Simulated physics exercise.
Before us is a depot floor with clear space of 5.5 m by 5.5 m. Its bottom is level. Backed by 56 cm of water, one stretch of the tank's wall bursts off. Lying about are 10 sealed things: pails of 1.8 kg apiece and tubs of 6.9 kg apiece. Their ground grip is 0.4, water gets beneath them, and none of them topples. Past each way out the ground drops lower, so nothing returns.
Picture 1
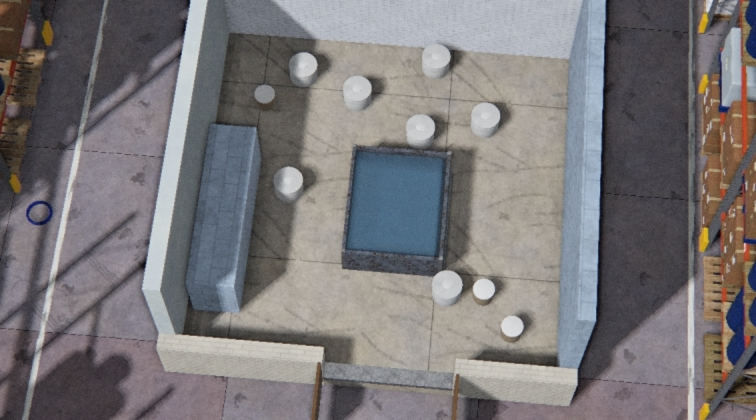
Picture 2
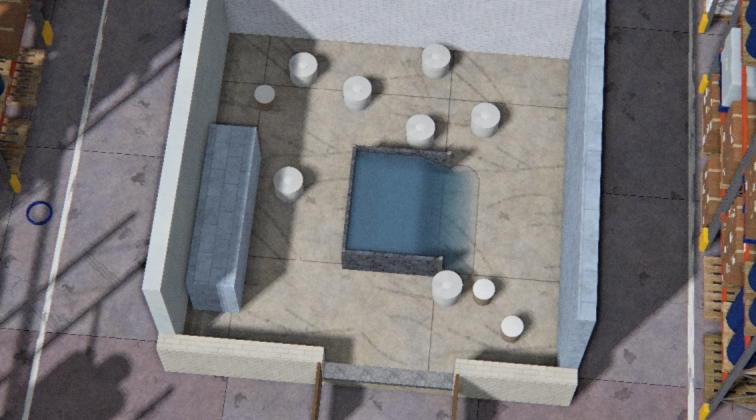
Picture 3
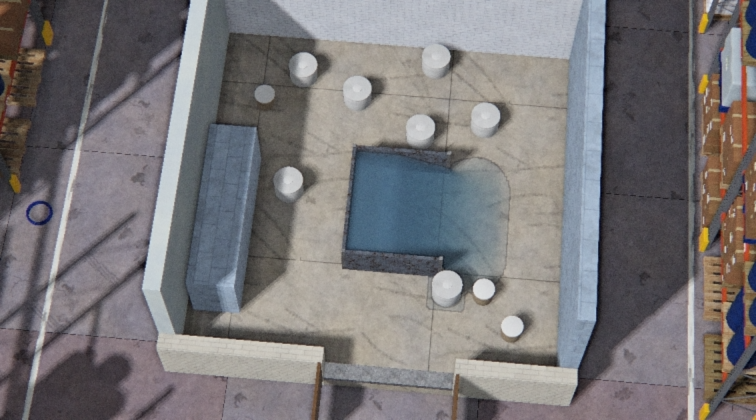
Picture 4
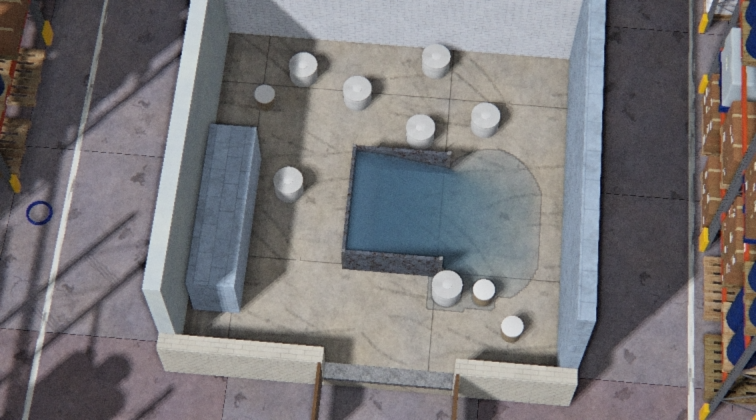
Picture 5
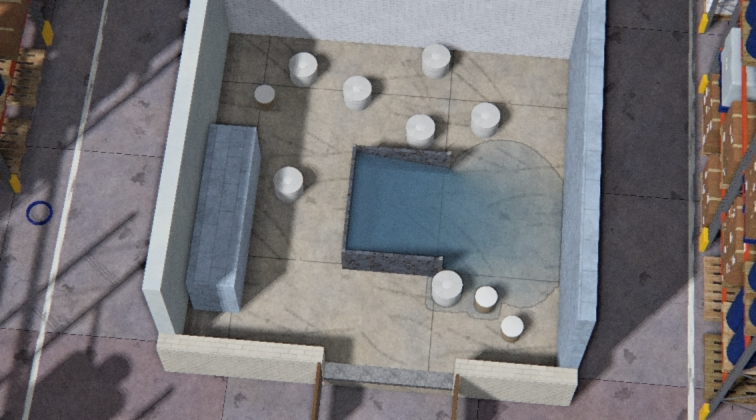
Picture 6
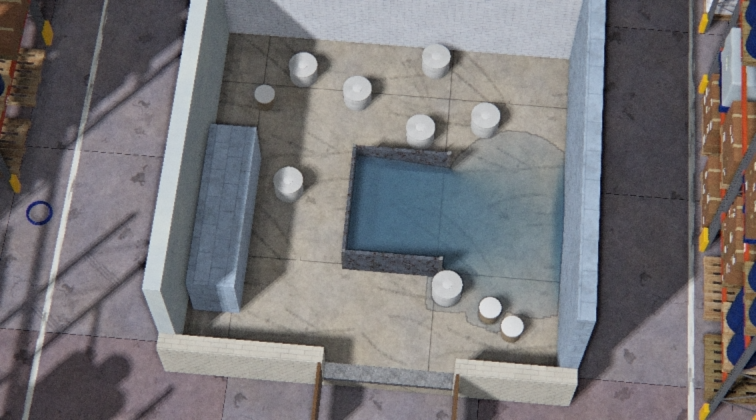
A walled tank of blue water lost its right side, and the water spread across the floor to the right-hand wall, nudging one small white pail toward its neighbour while the others stayed put.
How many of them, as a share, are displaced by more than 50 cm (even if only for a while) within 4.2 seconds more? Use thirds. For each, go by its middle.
One to two thirds.
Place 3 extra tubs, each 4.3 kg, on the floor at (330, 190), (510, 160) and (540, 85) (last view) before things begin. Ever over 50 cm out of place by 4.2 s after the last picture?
Order as asked - stays inside, goes beyond, goes beyond.
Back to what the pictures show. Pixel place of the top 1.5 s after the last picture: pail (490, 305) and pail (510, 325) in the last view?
They should sit about (475, 333) and (477, 352) in the last view.
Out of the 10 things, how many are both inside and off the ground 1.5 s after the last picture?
At that point I count 1.
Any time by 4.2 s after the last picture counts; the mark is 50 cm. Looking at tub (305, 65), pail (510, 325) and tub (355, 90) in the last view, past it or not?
Result by item: Beyond it; beyond it; within it.
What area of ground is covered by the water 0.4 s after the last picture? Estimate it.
Around 8.5 m2 of it.
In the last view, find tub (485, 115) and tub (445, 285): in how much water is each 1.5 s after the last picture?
1 and 1 cm.
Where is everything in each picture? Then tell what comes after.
The first picture shows a pail at (484, 289) rests on the ground; a tub at (447, 284) rests on the ground; water covers 2.4 m2; 0 of 10 have shifted.
The second picture shows a pail at (484, 289), on the bottom; a tub at (447, 284) rests on the ground; 3.3 m2 under water; 0 of 10 have shifted.
The third picture shows a pail at (484, 289) rests on the ground; a tub at (447, 284), on the bottom; 4.4 m2 under water; 0 of 10 have shifted.
The fourth picture shows a pail at (484, 289) rests on the ground; a tub at (447, 284), on the bottom; water covers 5.5 m2; 0 of 10 have shifted.
The fifth picture shows a pail at (486, 296), on the bottom, 13 cm from its start; a tub at (447, 284), on the bottom; 6.8 m2 under water; 1 of 10 have shifted.
The sixth picture shows a pail at (490, 307), on the bottom, 31 cm from its start; a tub at (447, 284) rests on the ground; 7.4 m2 under water; 1 of 10 have shifted.
Then, 0.4 s after the last picture 1 of 10 are over 50 cm from their spots; 0 afloat.
Then, 1.5 s after the last picture 2 of 10 are over 50 cm from their spots; 1 afloat.
Then, 2.8 s after the last picture 4 of 10 are over 50 cm from their spots; 0 afloat.
Then, 4.2 s after the last picture 5 of 10 are over 50 cm from their spots, and 5 have been at some point; 2 afloat.
